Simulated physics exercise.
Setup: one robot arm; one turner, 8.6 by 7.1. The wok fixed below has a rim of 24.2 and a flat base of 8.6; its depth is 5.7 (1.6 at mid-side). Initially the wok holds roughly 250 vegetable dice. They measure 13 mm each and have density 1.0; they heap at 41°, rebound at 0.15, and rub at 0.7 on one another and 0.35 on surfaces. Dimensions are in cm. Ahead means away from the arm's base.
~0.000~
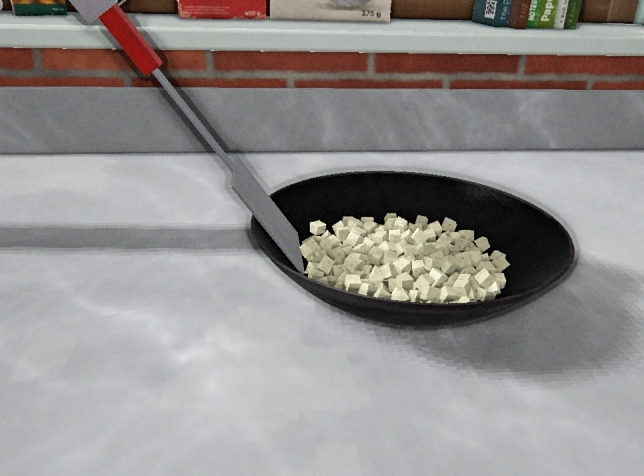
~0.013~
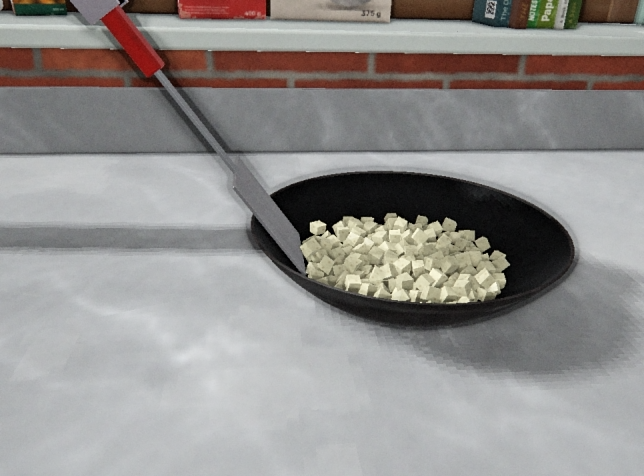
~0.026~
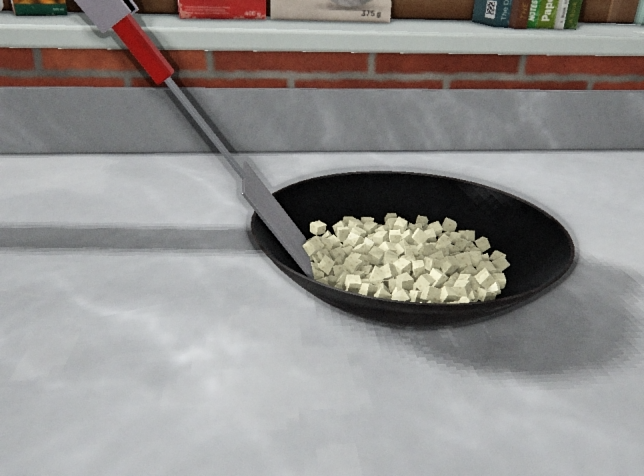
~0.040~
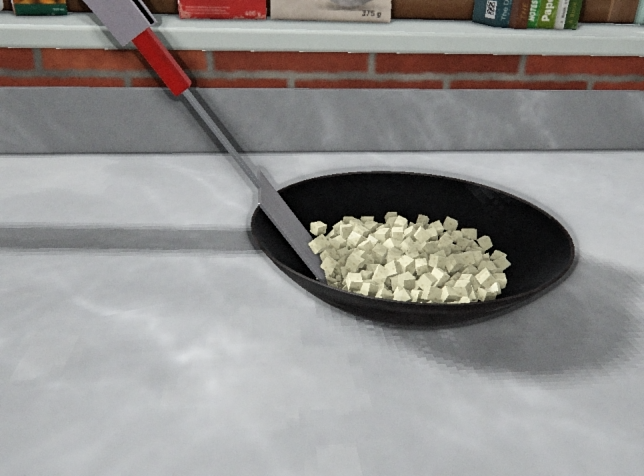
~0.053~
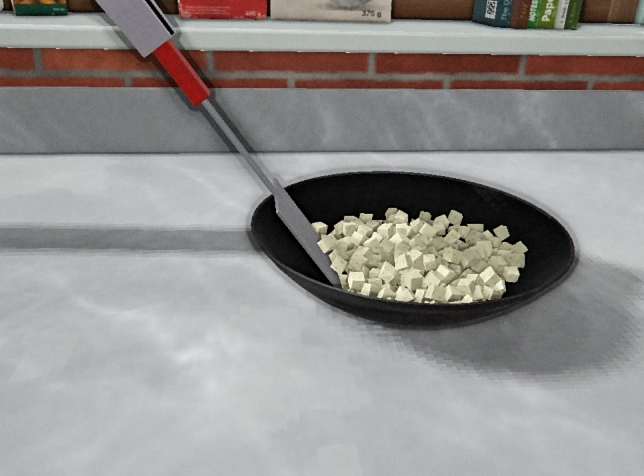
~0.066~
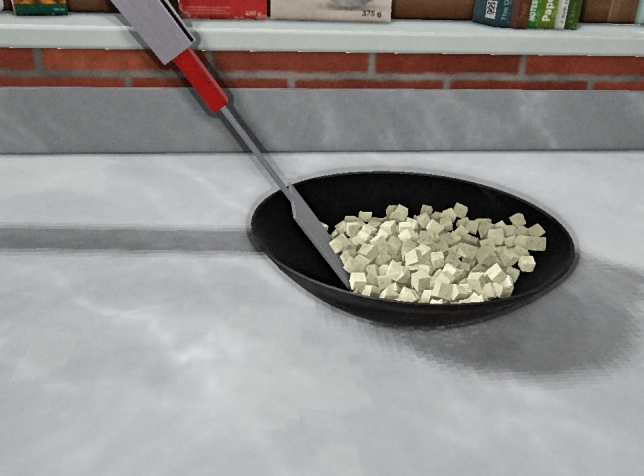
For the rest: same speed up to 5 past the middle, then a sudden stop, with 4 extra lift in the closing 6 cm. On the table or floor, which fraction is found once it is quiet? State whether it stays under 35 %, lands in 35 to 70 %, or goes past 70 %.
It stays under 35 %.
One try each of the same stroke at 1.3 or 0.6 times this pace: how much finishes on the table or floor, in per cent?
Some 30 per cent, then some 10 per cent, on the table or floor.
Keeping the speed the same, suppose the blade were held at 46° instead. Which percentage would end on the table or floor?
Estimate for that slope: Some 15 per cent.
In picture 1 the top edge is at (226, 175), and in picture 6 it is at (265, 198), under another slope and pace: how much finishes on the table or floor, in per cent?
Some 10 percent ends up on the table or floor.
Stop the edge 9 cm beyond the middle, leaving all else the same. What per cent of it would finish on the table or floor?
With that change, I'd expect about 55 per cent.
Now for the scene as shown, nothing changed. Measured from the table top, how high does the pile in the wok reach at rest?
7.0 cm.
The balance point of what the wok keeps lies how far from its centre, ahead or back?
I'd say it's roughly 4.5 cm toward the front.
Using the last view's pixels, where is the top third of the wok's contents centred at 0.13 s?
Near (499, 231).
After 0.10 s, sloping 55°, highest piece 8 above the table; 243 in the wok, 3 on the blade or in flight.
After 0.13 s, sloping 55°, highest piece 10 above the table; 236 in the wok, 10 on the blade or in flight.
After 0.35 s, sloping 55°, highest piece 7 above the table; 207 in the wok, 30 on the table or floor, 9 on the blade or in flight.
After 1.40 s, sloping 55°, highest piece 7 above the table; 207 in the wok, 39 on the table or floor.
In the end, 207 in the wok, 39 on the table or floor. That is 16 % on the table or floor.
